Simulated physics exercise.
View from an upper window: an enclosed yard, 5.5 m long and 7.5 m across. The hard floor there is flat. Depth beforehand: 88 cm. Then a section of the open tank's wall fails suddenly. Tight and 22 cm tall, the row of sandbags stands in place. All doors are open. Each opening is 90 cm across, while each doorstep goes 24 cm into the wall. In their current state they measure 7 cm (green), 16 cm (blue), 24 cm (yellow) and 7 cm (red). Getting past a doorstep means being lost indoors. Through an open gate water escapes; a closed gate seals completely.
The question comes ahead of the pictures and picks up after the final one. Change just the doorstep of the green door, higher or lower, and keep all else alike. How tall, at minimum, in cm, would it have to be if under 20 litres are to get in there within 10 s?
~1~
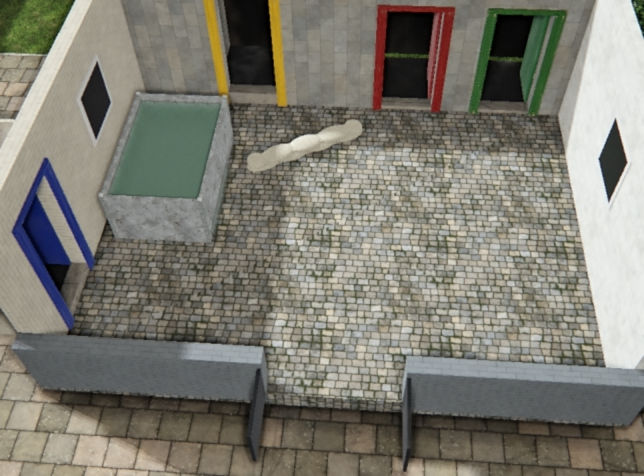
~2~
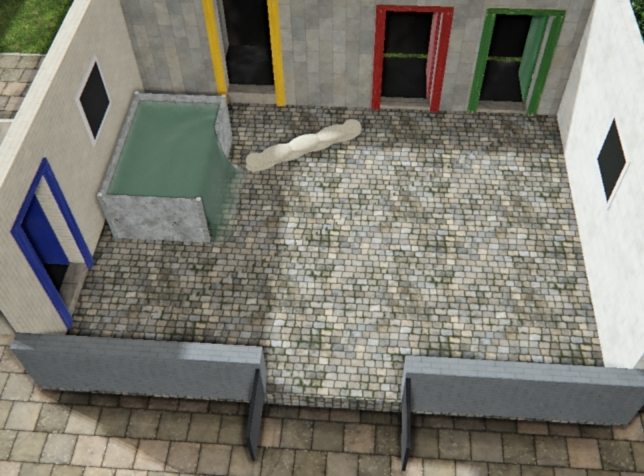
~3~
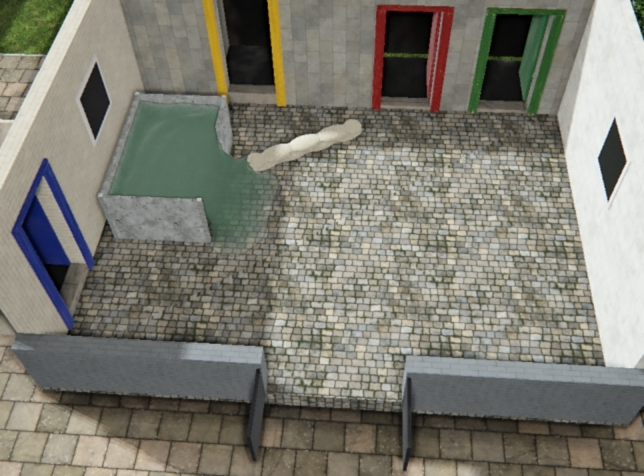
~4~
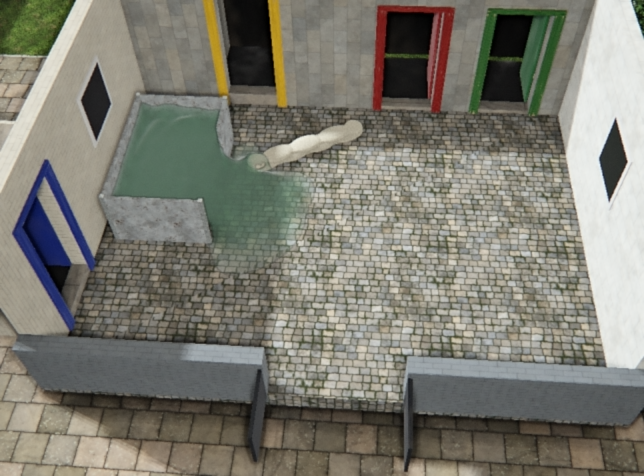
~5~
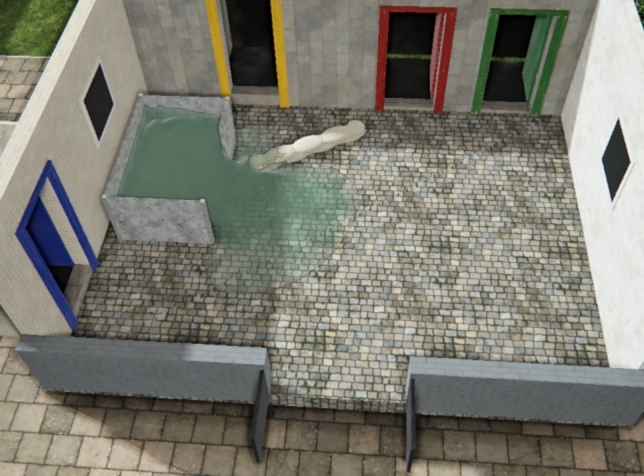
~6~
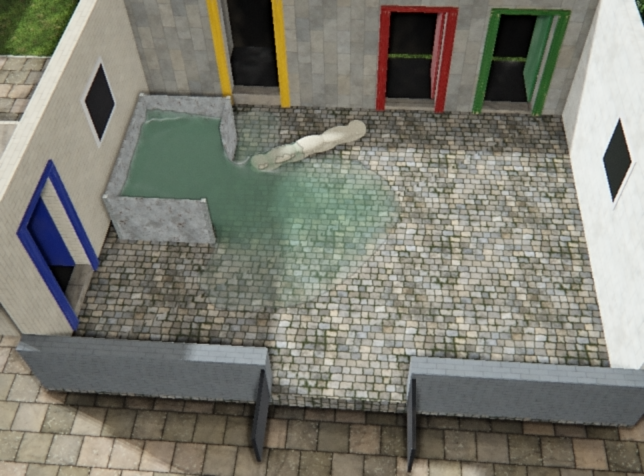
It would need to be about 12.5 cm tall.
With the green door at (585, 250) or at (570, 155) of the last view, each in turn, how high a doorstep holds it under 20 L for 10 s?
First place around 21 cm, second around 16 cm.
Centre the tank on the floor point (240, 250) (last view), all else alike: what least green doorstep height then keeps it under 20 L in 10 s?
At least some 18 centimetres tall.
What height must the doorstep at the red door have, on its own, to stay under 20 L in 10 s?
Red door - some 7.0 centimetres.
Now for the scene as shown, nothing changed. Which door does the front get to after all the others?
The blue door.
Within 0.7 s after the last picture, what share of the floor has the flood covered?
I'd say near 50 percent.
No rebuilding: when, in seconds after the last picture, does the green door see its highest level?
The depth peaks at about 3.0 seconds.
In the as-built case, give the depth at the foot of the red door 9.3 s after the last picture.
Lab note: Depth approx. 8.0 cm.
Then, 0.7 s after the last picture water covers 50 % of the floor, deepest (37 cm) near (223, 220); it has not reached the green door.
Then, 2.3 s after the last picture water covers 75 % of the floor, deepest (36 cm) near (565, 383); 13 cm at the green door, 1 litre in over its 7 cm doorstep.
Then, 9.3 s after the last picture water covers 95 % of the floor, deepest (12 cm) near (161, 104); 7 cm at the green door, 94 litres in over its 7 cm doorstep.
At the green door as built, the water peaked near 18 cm, 3.1 s after the last picture.
With a doorstep of 11 cm, 32 litres would have come in within the 10 s; with 15 cm, 10 litres. So under 20 litres takes about 12.5 cm.
